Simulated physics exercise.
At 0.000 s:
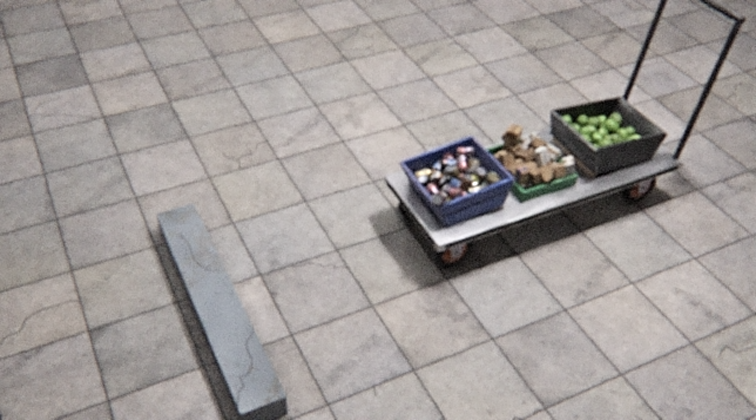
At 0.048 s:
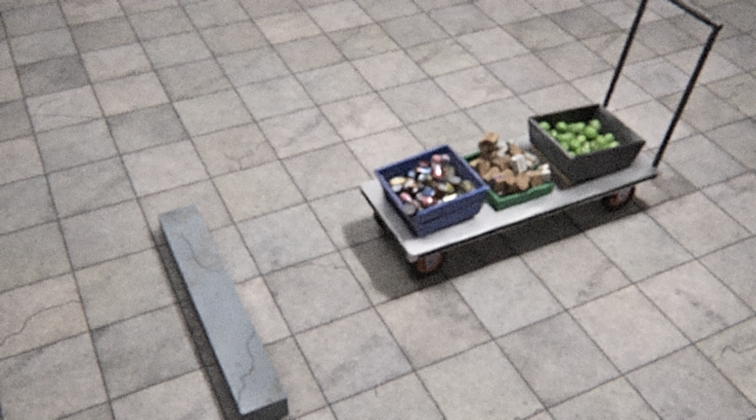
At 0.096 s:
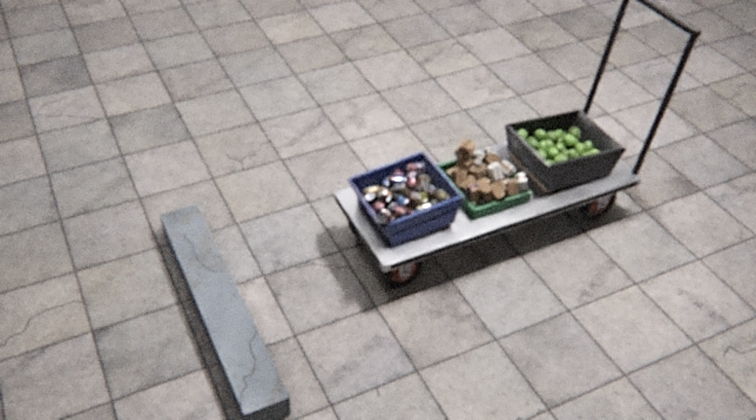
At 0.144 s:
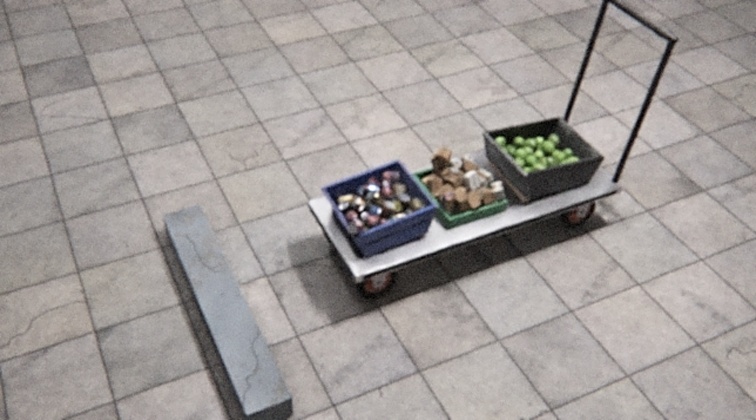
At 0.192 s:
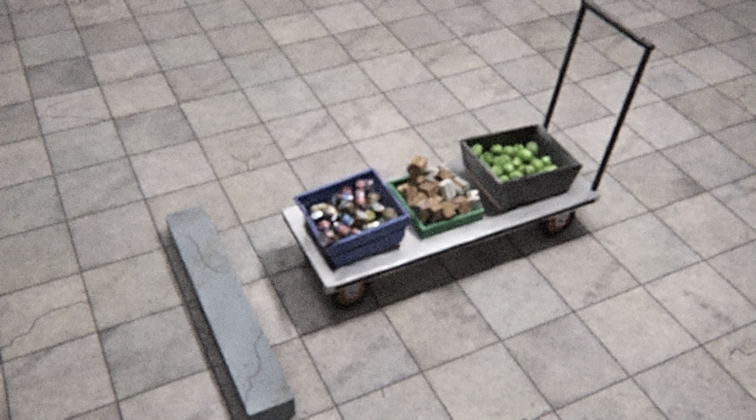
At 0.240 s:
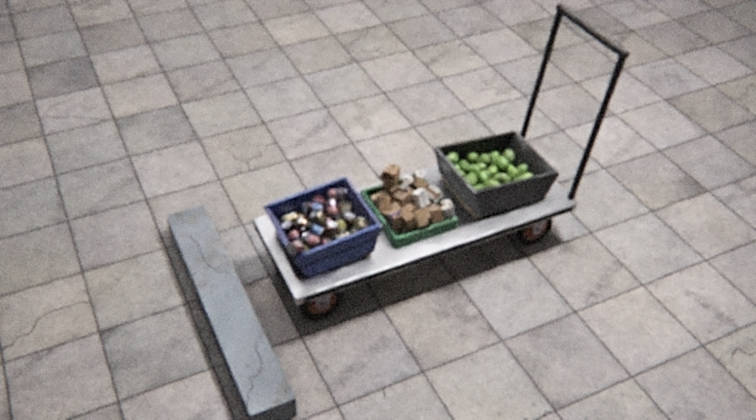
A flat trolley carrying blue, green and black crates rolls left across the tiled floor.
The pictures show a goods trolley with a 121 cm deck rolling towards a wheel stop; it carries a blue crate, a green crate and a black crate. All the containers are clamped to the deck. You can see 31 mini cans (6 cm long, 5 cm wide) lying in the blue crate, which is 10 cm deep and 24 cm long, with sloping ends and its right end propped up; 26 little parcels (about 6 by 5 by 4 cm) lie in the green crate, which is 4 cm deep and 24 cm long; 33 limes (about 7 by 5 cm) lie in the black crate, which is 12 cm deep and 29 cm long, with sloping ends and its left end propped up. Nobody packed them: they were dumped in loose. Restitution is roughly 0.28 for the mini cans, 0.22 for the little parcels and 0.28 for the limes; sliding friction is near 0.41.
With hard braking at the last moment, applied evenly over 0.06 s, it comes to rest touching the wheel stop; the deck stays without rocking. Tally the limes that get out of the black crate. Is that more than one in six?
Spillage stays beneath one sixth.
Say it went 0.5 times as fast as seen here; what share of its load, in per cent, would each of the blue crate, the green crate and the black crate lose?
In that case the blue crate sheds 0 per cent, the green crate 20 per cent and the black crate 0 per cent.
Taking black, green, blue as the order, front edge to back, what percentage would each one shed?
Blue crate 20 %, green crate 30 %, black crate 0 %.
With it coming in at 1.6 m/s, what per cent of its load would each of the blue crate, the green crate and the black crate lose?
Blue crate 10 %, green crate 20 %, black crate 0 %.
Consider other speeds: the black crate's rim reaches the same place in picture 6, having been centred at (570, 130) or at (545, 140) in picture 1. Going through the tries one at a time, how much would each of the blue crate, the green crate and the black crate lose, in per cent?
Per cent lost, first try then second - blue crate: 10, 0; green crate: 40, 10; black crate: 0, 0.
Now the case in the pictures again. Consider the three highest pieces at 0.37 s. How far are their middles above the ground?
Mean height: Some 40 cm.
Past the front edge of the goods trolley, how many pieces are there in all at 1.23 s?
Count: Approx. 3.
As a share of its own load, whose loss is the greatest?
The green crate.
After 0.27 s, braking starts.
After 0.37 s, the blue crate is down by 1 of 31, the green crate is down by 4 of 26 and the black crate has all 33.
After 0.49 s, the blue crate is down by 2 of 31, the green crate is down by 5 of 26 and the black crate has all 33.
After 0.72 s, the blue crate is down by 3 of 31, the green crate is down by 9 of 26 and the black crate has all 33.
Final count (at 1.23 s), the blue crate is down by 3 of 31, the green crate is down by 9 of 26 and the black crate has all 33. Asked share, 0 of 33, 0 per cent.
